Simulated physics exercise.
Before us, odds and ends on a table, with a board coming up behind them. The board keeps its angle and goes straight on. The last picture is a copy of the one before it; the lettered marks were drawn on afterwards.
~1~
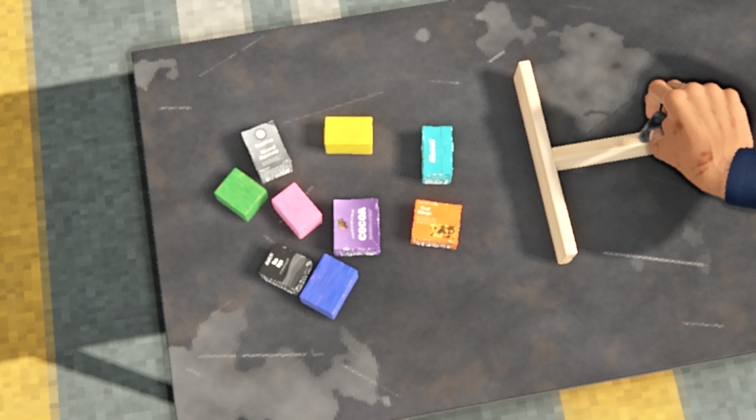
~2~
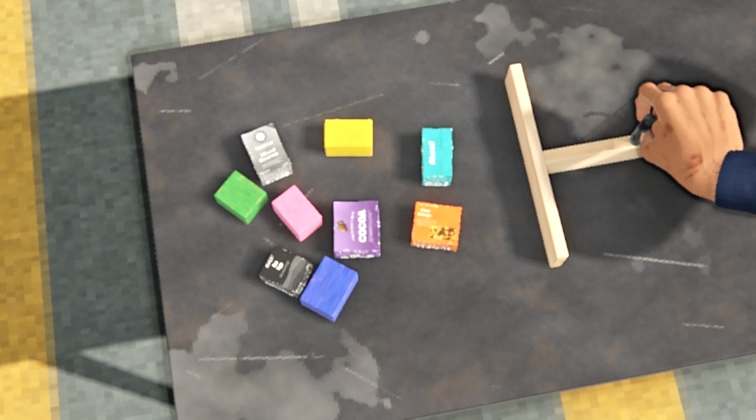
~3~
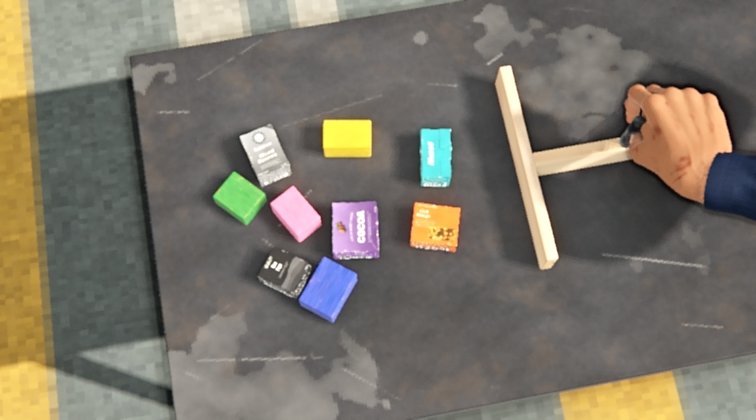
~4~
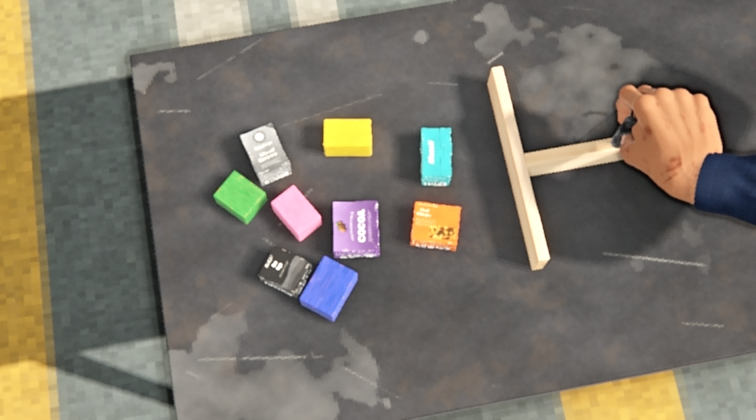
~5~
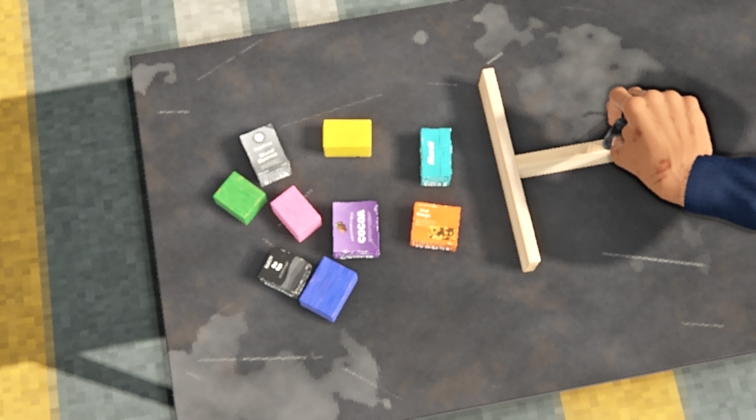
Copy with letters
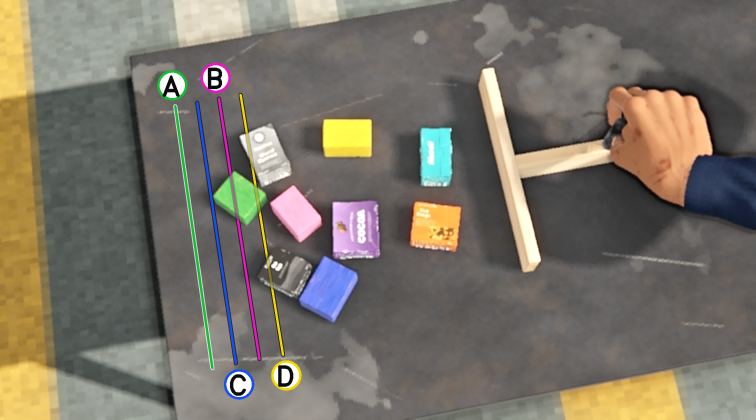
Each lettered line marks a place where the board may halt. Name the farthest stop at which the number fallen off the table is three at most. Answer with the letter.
C is the last line within the limit.
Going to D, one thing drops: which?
The black packet goes over.
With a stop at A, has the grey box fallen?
Yes.
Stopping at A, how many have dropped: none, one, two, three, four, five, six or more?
By then, five.
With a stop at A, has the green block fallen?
By then, yes.
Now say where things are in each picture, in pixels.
In the first picture, board (547, 155); purple packet (356, 227); grey box (268, 152).
In the second picture, board (538, 158); turquoise packet (437, 157).
In the third picture, board (528, 160); orange box (435, 227).
In the fourth picture, board (519, 160); black packet (285, 272).
In the fifth picture, board (511, 162); pink block (296, 214); purple packet (355, 230); grey box (266, 155).
On the marked copy, A at (193, 232); B at (238, 224); C at (216, 228); D at (261, 220).
Taking C. A third of the way, board (405, 181); yellow block (338, 137); pink block (289, 214).
Two thirds of the way, board (298, 200); black packet (186, 296); green block (208, 182).
When it is over, board (215, 215); green block over the edge; black packet over the edge; three fallen.
As for the rest, A drops five; B is within the limit but short; D is within the limit but short.
